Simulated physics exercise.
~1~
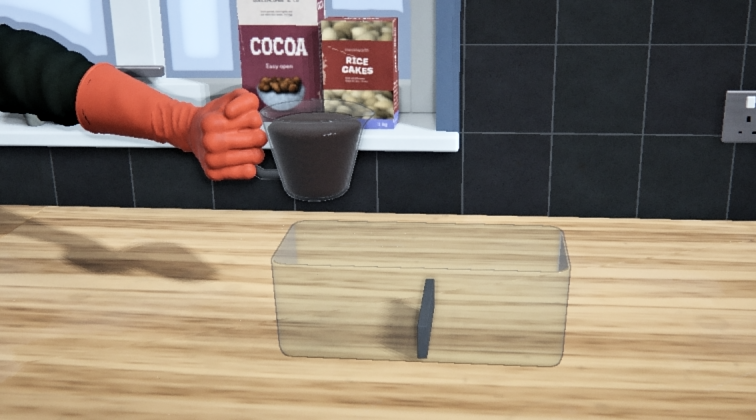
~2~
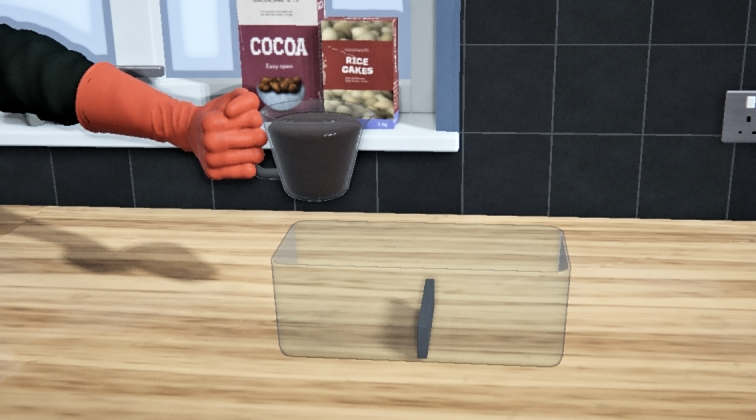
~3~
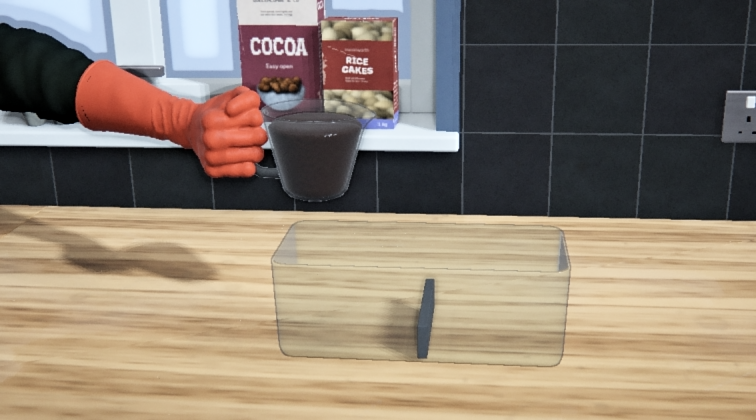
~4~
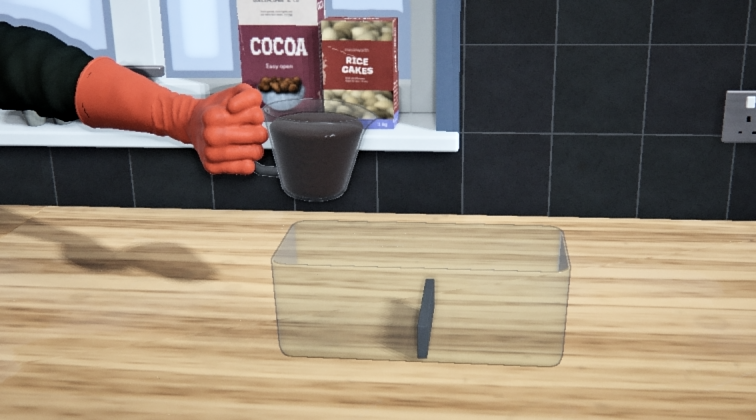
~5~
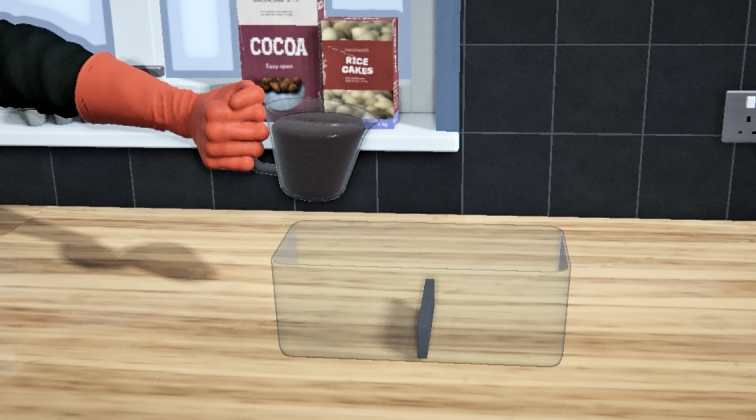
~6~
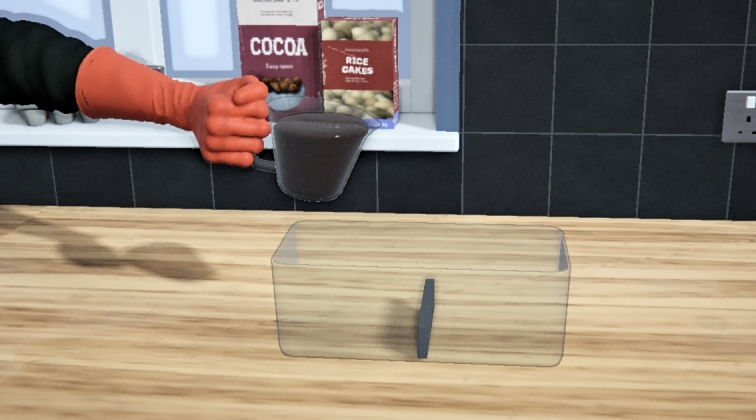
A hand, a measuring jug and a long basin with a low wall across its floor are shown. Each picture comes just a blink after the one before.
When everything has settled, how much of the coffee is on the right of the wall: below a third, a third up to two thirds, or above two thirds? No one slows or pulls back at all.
The share right of the wall is going to reach a third without passing two thirds.
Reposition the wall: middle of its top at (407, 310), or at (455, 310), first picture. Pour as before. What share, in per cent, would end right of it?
Note: Roughly 80 % in case one, 10 % in case two.
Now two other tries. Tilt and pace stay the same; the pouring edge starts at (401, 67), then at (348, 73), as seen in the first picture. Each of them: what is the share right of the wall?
Near 90 per cent for the first start, near 20 per cent for the second.
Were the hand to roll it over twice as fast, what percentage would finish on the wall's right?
Near 30 in a hundred.
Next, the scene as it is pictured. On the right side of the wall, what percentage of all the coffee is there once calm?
50 in a hundred.
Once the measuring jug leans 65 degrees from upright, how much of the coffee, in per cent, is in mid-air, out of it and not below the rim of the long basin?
About 25 %.
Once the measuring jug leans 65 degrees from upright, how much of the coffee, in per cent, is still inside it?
Amount still in: Approx. 65 %.
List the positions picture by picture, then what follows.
In the first frame, it leans 0°; its right rim is at (375, 113); the coffee meets the walls at (269, 122) and (363, 123); the long basin's rim runs from (283, 242) to (566, 249); the wall's top is at (426, 302).
In the second frame, it leans 0°; its right rim is at (375, 113); the coffee meets the walls at (270, 122) and (363, 123).
In the third frame, it leans 2°; its right rim is at (376, 114); the coffee meets the walls at (270, 121) and (363, 124).
In the fourth frame, it leans 4°; its right rim is at (378, 117); the coffee meets the walls at (271, 121) and (365, 125).
In the fifth frame, it leans 7°; its right rim is at (380, 120); the coffee meets the walls at (273, 121) and (367, 126).
In the sixth frame, it leans 10°; its right rim is at (382, 124); the coffee meets the walls at (275, 122) and (371, 126).
A moment on, the measuring jug is tipped part way and 65 per cent is still to pour, 3 is left of the wall and 10 right of it.
Next, the measuring jug is tipped on its side and 10 per cent is still to pour, 33 is left of the wall and 47 right of it.
Then the measuring jug is tipped right over and 0 per cent is still to pour, 51 is left of the wall and 48 right of it.
Later the measuring jug is tipped right over and 0 per cent is still to pour, 51 is left of the wall and 48 right of it.
Finally, 51 per cent lies left of the wall, 48 right of it and 1 outside.
